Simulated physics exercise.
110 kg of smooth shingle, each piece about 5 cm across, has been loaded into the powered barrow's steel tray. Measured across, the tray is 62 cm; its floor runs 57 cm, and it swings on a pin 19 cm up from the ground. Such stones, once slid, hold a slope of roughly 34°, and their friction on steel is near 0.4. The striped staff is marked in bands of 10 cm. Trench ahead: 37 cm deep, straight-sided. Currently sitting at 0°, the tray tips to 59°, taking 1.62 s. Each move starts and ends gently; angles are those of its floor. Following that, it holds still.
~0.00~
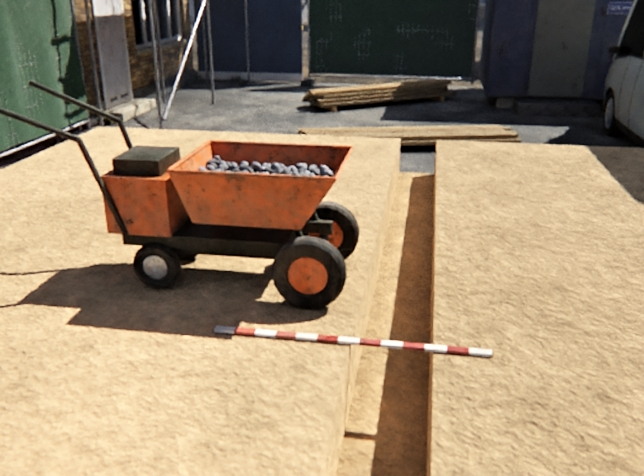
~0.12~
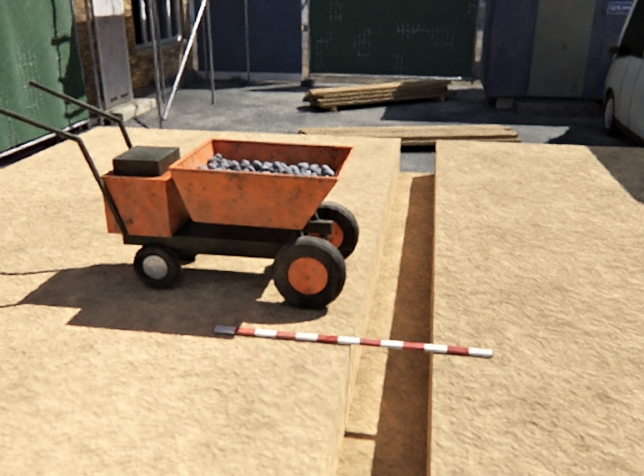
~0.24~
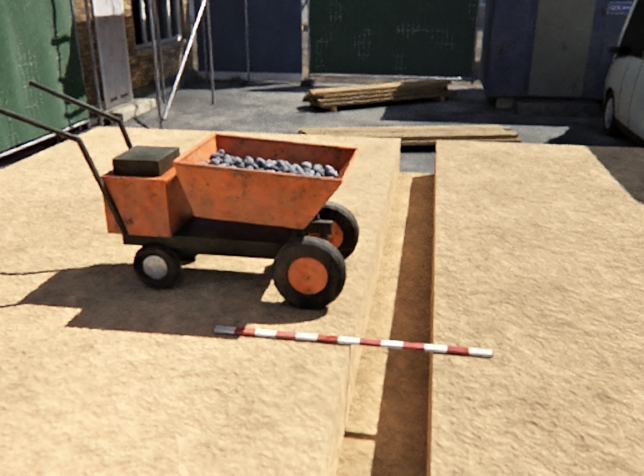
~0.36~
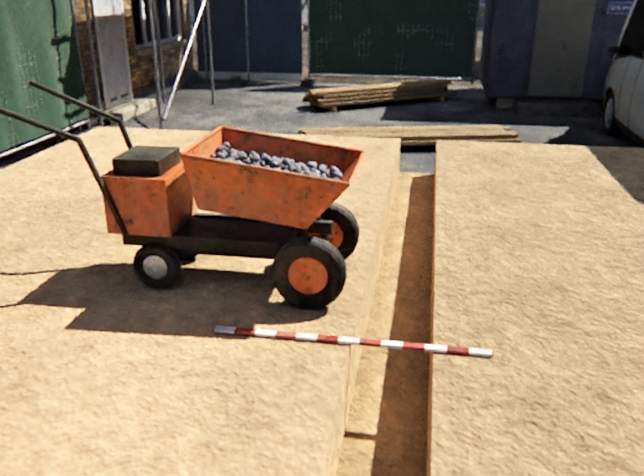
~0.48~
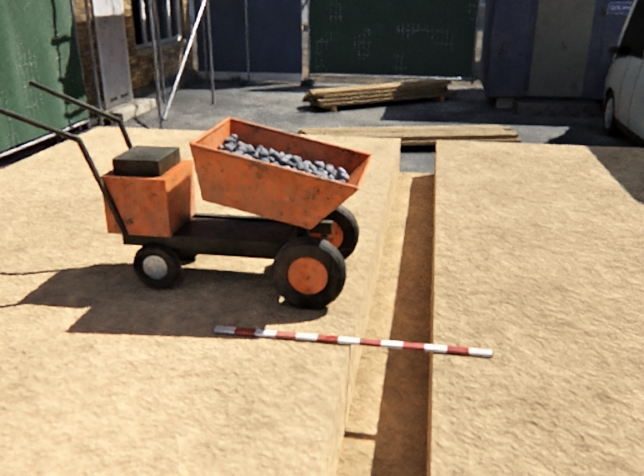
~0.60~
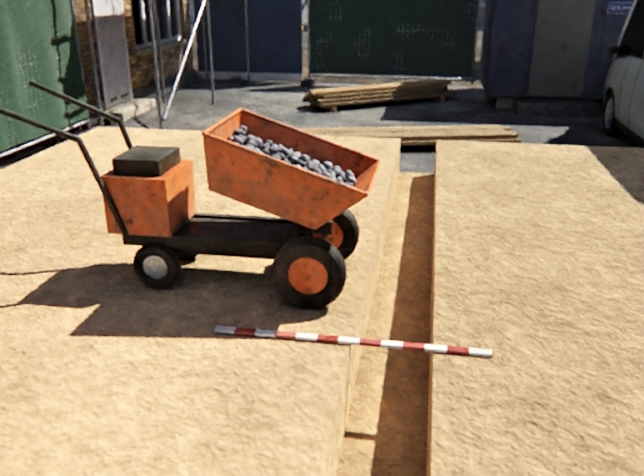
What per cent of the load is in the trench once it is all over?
34 %.
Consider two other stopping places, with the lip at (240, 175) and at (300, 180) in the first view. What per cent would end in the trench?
From the first spot near 40, from the second near 60 per cent.
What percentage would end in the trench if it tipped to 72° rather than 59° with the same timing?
In that case some 40 per cent.
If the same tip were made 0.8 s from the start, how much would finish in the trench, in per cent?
Close to 25 per cent then.
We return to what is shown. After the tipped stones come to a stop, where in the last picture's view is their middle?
I'd point to around (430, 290).
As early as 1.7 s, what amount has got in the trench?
Something like 5 in a hundred.
After 1.2 s the floor is at 50°; 100 % in the tray; the foremost stones are at (405, 220).
After 1.7 s the floor is at 59°; 82 % in the tray, 6 % in the trench, 13 % past the trench; the foremost stones are at (474, 288).
After 2.1 s the floor is at 59°; 61 % in the tray, 11 % in the trench, 28 % past the trench; the foremost stones are at (537, 309).
After 4.0 s the floor is at 59°; 33 % in the tray, 34 % in the trench, 33 % past the trench; the foremost stones are at (582, 305).
